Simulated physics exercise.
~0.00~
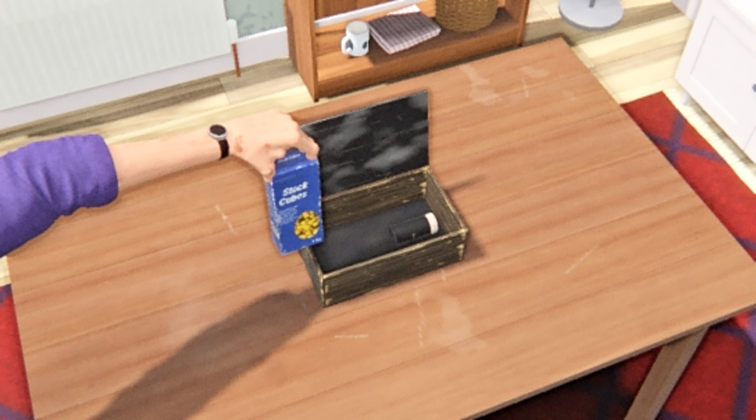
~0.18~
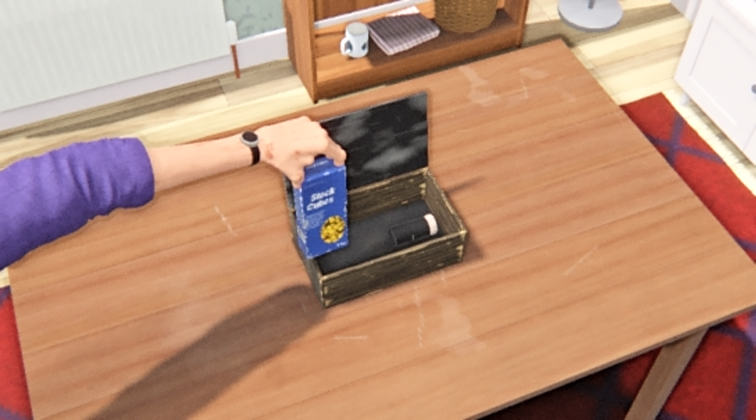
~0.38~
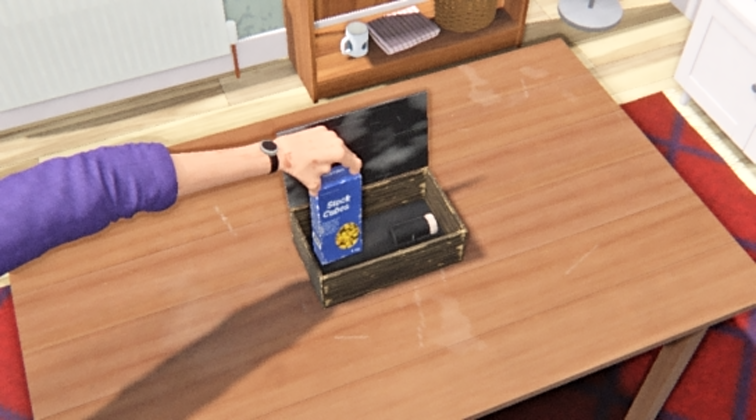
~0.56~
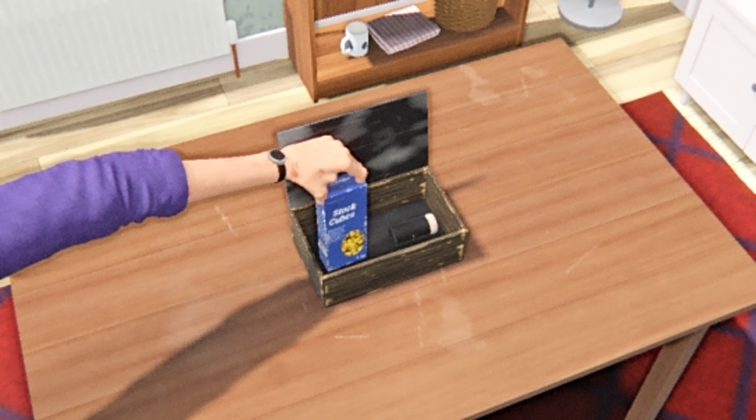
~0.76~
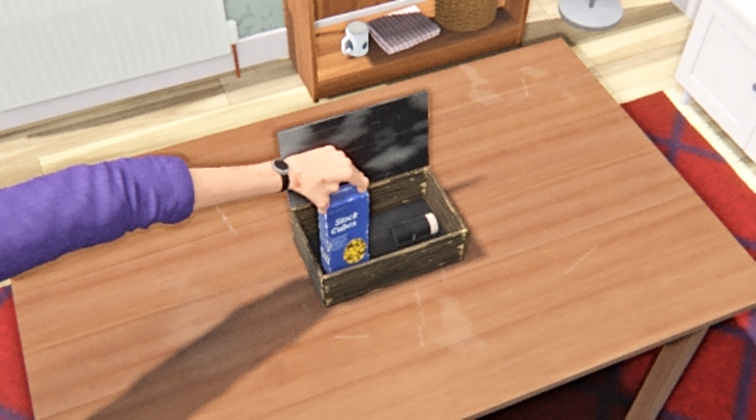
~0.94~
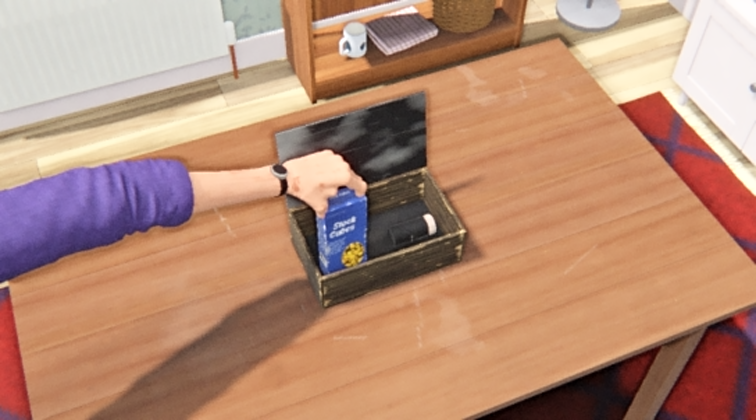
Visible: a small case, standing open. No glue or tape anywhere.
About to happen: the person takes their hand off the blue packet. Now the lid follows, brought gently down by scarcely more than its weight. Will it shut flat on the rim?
No.
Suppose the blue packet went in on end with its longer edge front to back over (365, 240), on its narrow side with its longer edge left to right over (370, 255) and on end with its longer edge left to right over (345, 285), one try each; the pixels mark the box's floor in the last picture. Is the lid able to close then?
First, it stays open; second, it shuts; third, it stays open.
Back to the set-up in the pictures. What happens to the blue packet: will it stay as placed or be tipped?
By the end it has leaned over.
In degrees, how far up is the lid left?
I'd say roughly 16 degrees above the rim.
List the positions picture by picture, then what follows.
In the first frame, coming down; blue packet (295, 203); black shaker (414, 229).
In the second frame, coming down; blue packet (321, 208); black shaker (413, 231).
In the third frame, coming down; blue packet (336, 215); black shaker (413, 230).
In the fourth frame, coming down; blue packet (342, 223); black shaker (413, 230).
In the fifth frame, coming down; blue packet (344, 231); black shaker (414, 230).
In the sixth frame, put in, still held; blue packet (342, 235); black shaker (412, 230).
Around 2.24 s, lid 76° above the rim.
Around 2.84 s, lid 44° above the rim; blue packet rocked 12° from its first pose near (347, 243).
Around 3.24 s, lid 16° above the rim; blue packet rocked 55° from its first pose near (347, 248).
Finally (6.5 s), lid 16° above the rim; down or leaning hard in the box, blue packet; black shaker still in place. Final places as the last picture's camera would see them, blue packet near (347, 248).
